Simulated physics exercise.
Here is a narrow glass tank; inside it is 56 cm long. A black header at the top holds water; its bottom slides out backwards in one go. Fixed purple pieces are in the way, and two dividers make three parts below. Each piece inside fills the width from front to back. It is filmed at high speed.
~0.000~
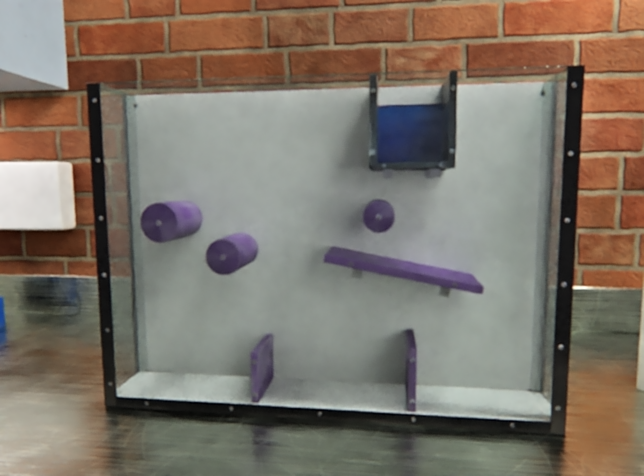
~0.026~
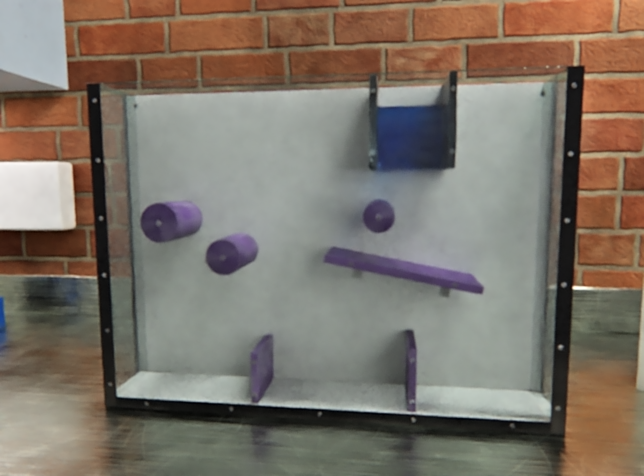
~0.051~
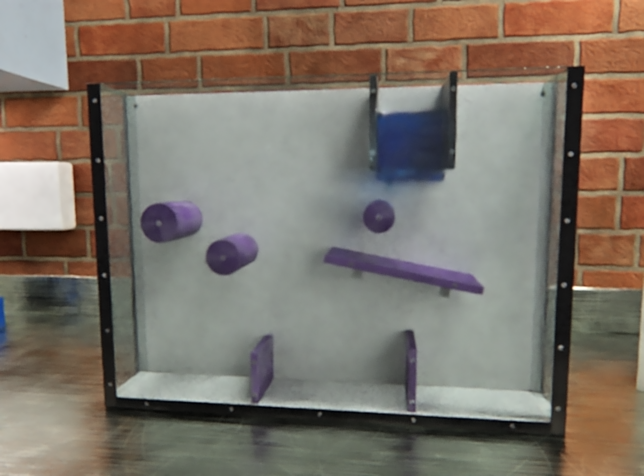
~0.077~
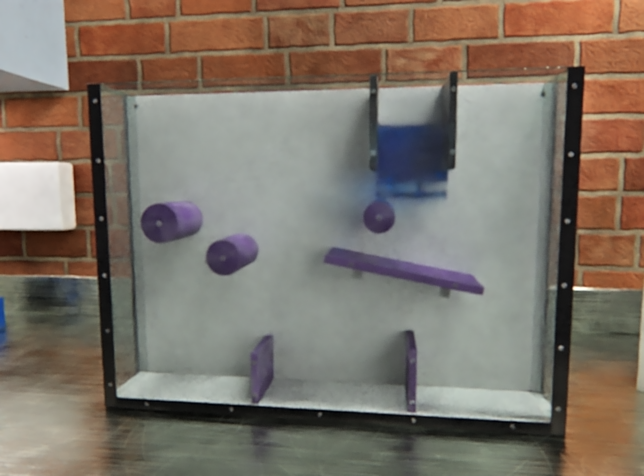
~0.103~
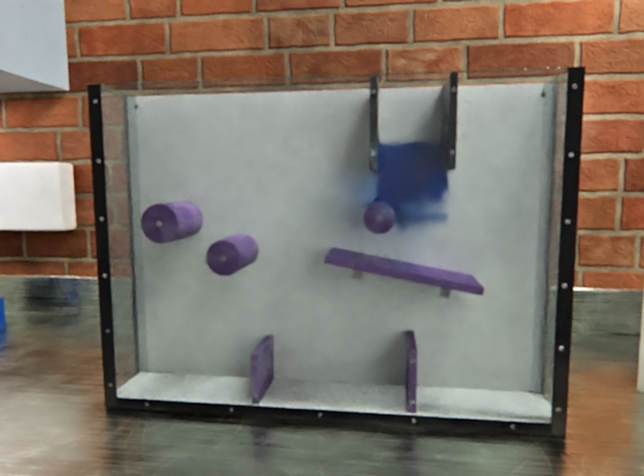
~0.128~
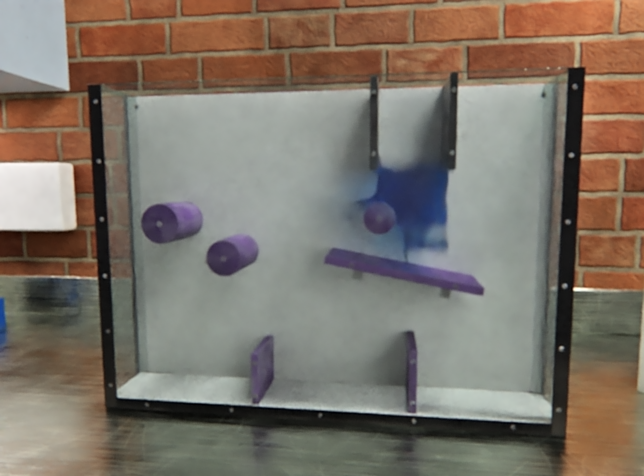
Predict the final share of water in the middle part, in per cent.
About 5 per cent.
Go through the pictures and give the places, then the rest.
In the first picture, bottom of the water (434, 162); top (407, 106); the piece under the header is centred near (379, 217); divider tops at (254, 355) and (413, 351).
In the second picture, bottom of the water (416, 168); top (407, 107).
In the third picture, bottom of the water (407, 181); top (440, 112).
In the fourth picture, bottom of the water (401, 198); top (398, 126); below the header it spans (377, 173) to (447, 173).
In the fifth picture, bottom of the water (403, 223); top (381, 143); below the header it spans (375, 202) to (447, 191).
In the sixth picture, bottom of the water (406, 254); top (382, 165); below the header it spans (360, 209) to (447, 220).
After 0.23 s 99 per cent has yet to come down; below, left 0, middle 0, right 1.
After 0.38 s 52 per cent has yet to come down; below, left 15, middle 2, right 32.
After 0.75 s 6 per cent has yet to come down; below, left 27, middle 5, right 61.
In the end the left part holds 28, the middle 5 and the right 67 per cent.
